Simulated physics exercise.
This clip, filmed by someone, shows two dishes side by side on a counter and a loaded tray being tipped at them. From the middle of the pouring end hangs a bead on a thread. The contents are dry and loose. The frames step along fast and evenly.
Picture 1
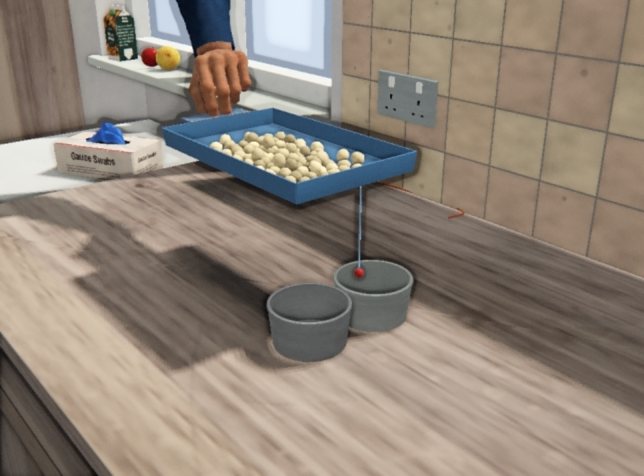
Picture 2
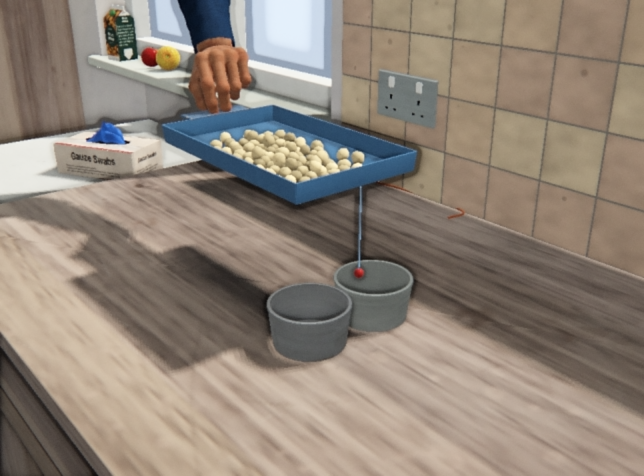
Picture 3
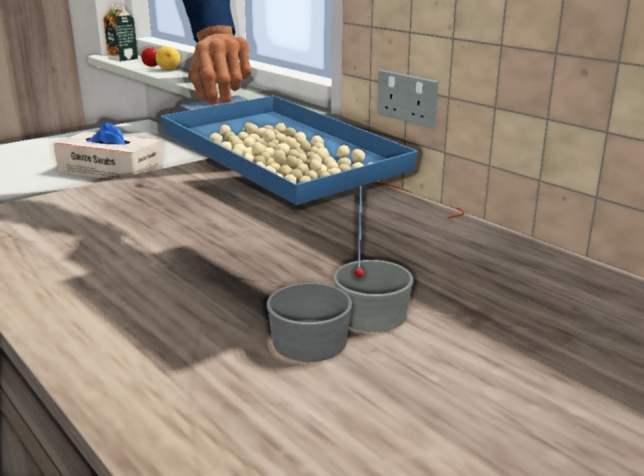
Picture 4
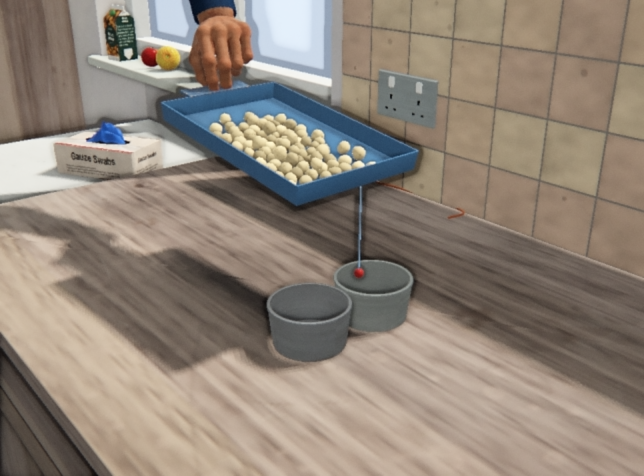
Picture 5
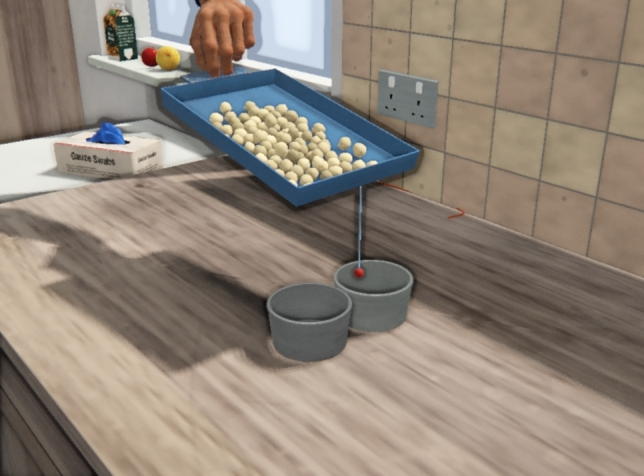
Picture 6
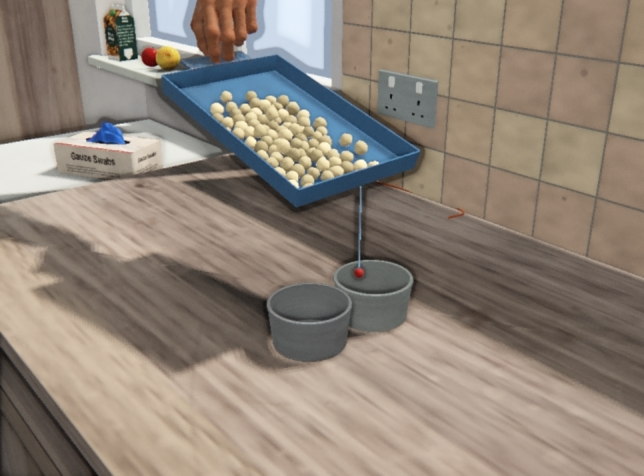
At the start, a hand holds a blue tray of pale round nuts nearly level above two grey dishes on a wooden counter, a red bead hanging beneath it. The hand then steadily raises the far end, tilting the tray clearly toward its near left corner, while the dishes stay still.
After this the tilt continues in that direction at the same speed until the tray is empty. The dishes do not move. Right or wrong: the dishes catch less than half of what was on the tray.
Right - they catch less than half.
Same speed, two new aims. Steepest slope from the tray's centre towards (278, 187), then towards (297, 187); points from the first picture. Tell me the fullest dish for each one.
Okay, first try the left-side one, second try the left-side one.
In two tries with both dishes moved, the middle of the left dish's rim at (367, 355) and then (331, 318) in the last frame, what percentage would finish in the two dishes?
Roughly 40 per cent, and 50 per cent.
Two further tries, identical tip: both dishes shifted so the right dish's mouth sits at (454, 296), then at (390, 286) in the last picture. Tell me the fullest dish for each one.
It comes out as the one to the left in the first try and the one to the left in the second.
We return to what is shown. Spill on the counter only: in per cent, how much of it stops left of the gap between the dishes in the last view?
It works out to some 20 per cent.
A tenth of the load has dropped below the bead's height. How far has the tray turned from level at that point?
Somewhere around 115 degrees.
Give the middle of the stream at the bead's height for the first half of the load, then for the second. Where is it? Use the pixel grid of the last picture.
Earlier portion about (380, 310); later portion about (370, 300).
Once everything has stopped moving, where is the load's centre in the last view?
At about (388, 375).
Soon after the last picture, tray tipped steeply; nearly all on the tray; a stray few in the air.
A little later, tray tipped right over; nearly all on the tray; a stray few outside both.
Later still, tray tipped past a quarter turn; a small part in the left dish; nearly all outside both.
At rest, tray tipped past a quarter turn; a small part in the left dish; none in the right dish; nearly all outside both.
